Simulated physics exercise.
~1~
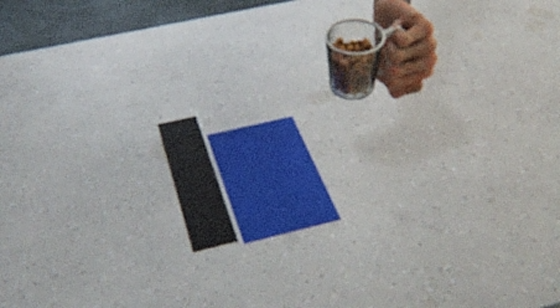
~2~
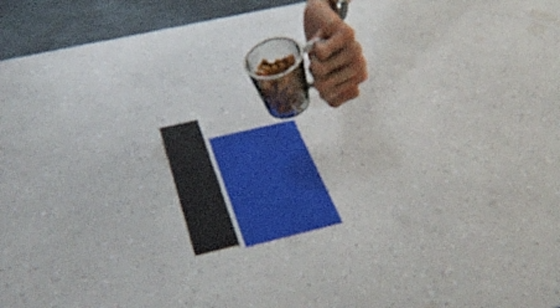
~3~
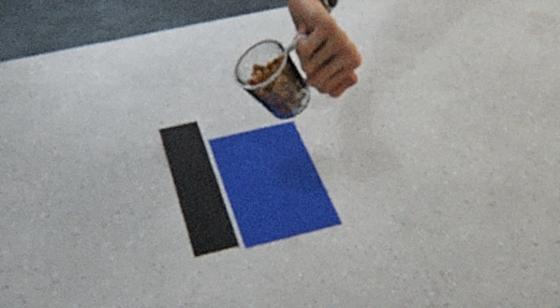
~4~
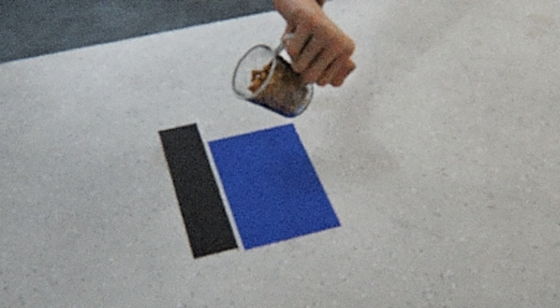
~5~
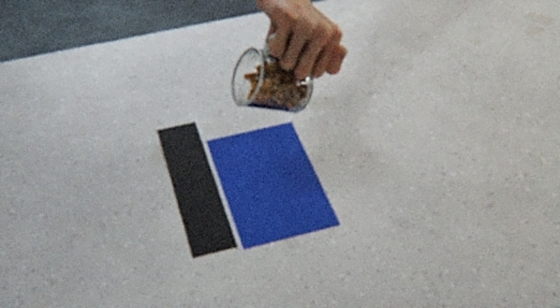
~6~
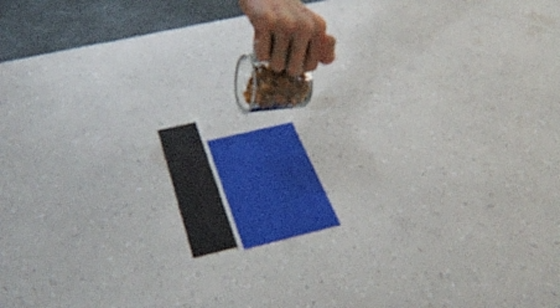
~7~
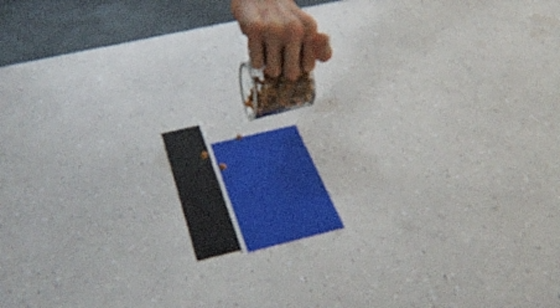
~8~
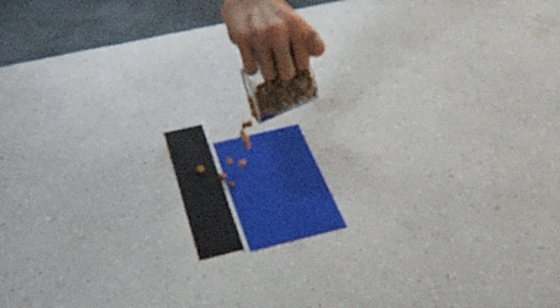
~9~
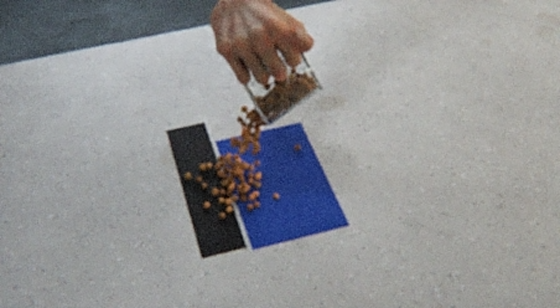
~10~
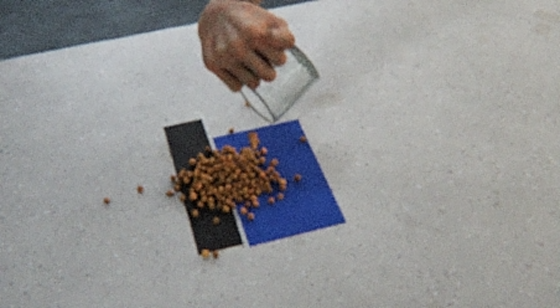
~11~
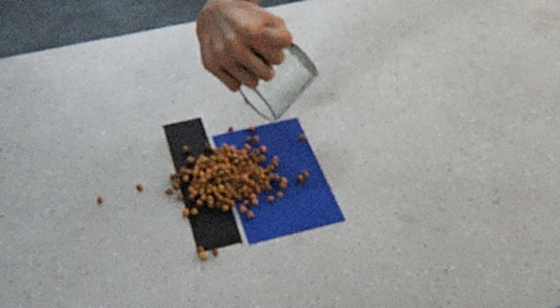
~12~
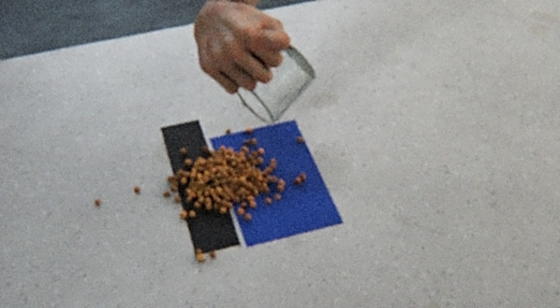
A hand holds a clear glass mug of small brown roasted chickpeas over a pale speckled table, seen from above at an angle, with a dark floor beyond the far edge. A narrow black mat and a wider blue mat lie side by side on the table. The hand carries the mug left until it hangs just beyond the mats, then tips it leftward onto its side. A few chickpeas drop first, then a thick stream pours out. The emptied mug stays upside down in the hand above a heap spanning both mats, with several strays on the bare table.
